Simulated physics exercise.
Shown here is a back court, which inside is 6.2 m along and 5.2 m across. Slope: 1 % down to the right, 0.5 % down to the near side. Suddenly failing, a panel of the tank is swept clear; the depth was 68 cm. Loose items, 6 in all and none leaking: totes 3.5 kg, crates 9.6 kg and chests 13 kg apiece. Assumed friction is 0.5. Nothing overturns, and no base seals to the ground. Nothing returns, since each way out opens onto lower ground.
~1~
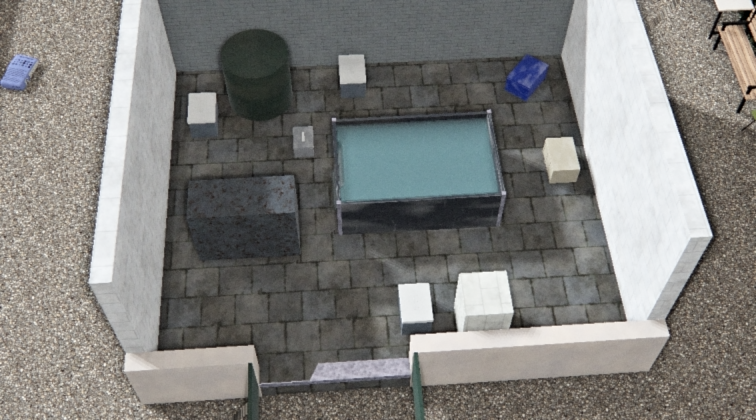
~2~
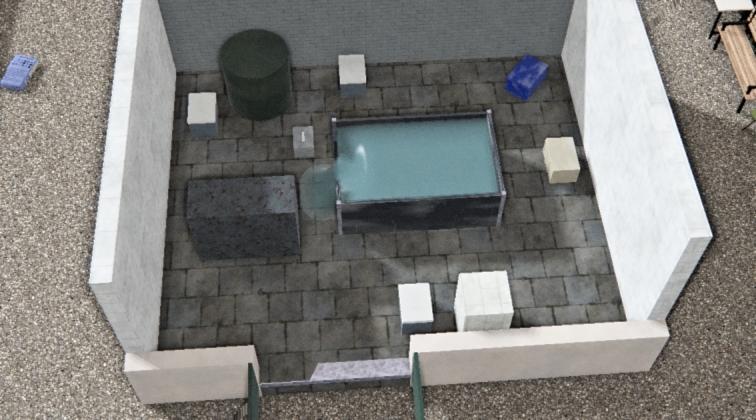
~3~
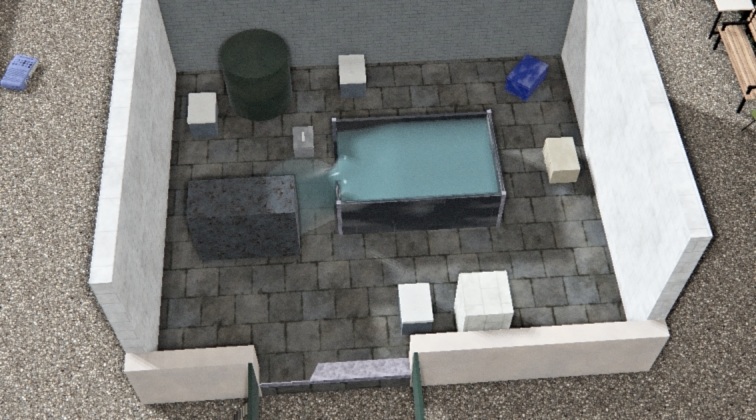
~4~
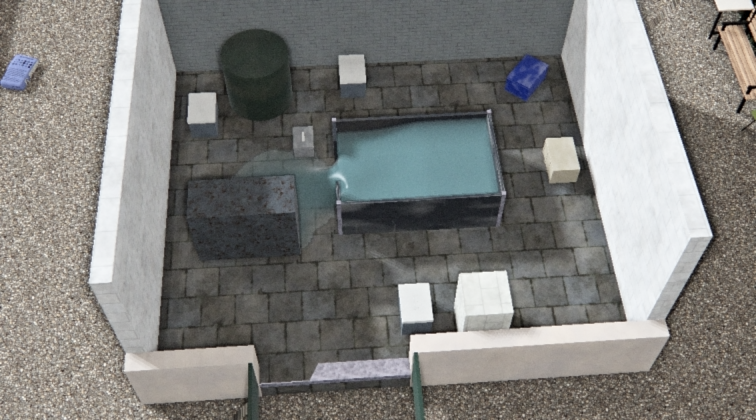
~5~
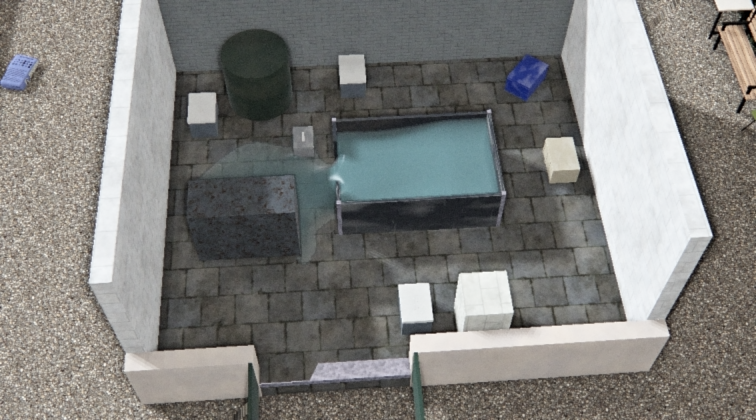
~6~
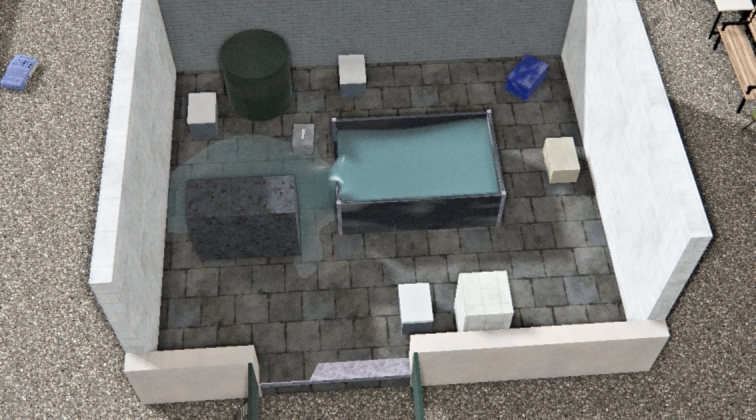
Water pours from the left side of a tank and spreads around a dark stone block.
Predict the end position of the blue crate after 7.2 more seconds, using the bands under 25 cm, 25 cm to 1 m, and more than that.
The blue crate ends between 25 cm and 1 m from its starting spot.
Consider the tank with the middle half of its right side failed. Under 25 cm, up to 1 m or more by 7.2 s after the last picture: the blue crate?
Had it gone that way, the blue crate would be borne far.
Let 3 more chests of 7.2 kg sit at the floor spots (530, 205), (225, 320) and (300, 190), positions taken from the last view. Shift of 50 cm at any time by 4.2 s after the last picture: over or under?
Within it, beyond it, beyond it.
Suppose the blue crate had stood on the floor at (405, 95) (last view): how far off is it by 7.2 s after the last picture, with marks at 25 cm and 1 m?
Observed: Object goes well off.
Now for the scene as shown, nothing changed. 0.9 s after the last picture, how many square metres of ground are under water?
At that time the wet patch spans about 11.0 m2.
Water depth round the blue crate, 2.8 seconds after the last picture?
Close to 0 centimetres.
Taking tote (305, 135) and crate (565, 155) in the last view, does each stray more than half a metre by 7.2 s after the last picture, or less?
Taking them in order: Exceeded and fell shy.
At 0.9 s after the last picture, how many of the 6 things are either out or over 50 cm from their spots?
The number I get is 0.
Then, 0.9 s after the last picture the blue crate is near (528, 71), 0.0 m from its start, aground; 0 of 6 are out; 0 afloat.
Then, 2.8 s after the last picture the blue crate is near (528, 71), 0.0 m from its start, aground; 0 of 6 are out; 1 afloat.
Then, 4.8 s after the last picture the blue crate is near (528, 71), 0.0 m from its start, aground; 0 of 6 are out; 2 afloat.
Then, 7.2 s after the last picture the blue crate is near (554, 67), 0.4 m from its start, afloat; 0 of 6 are out; 3 afloat.
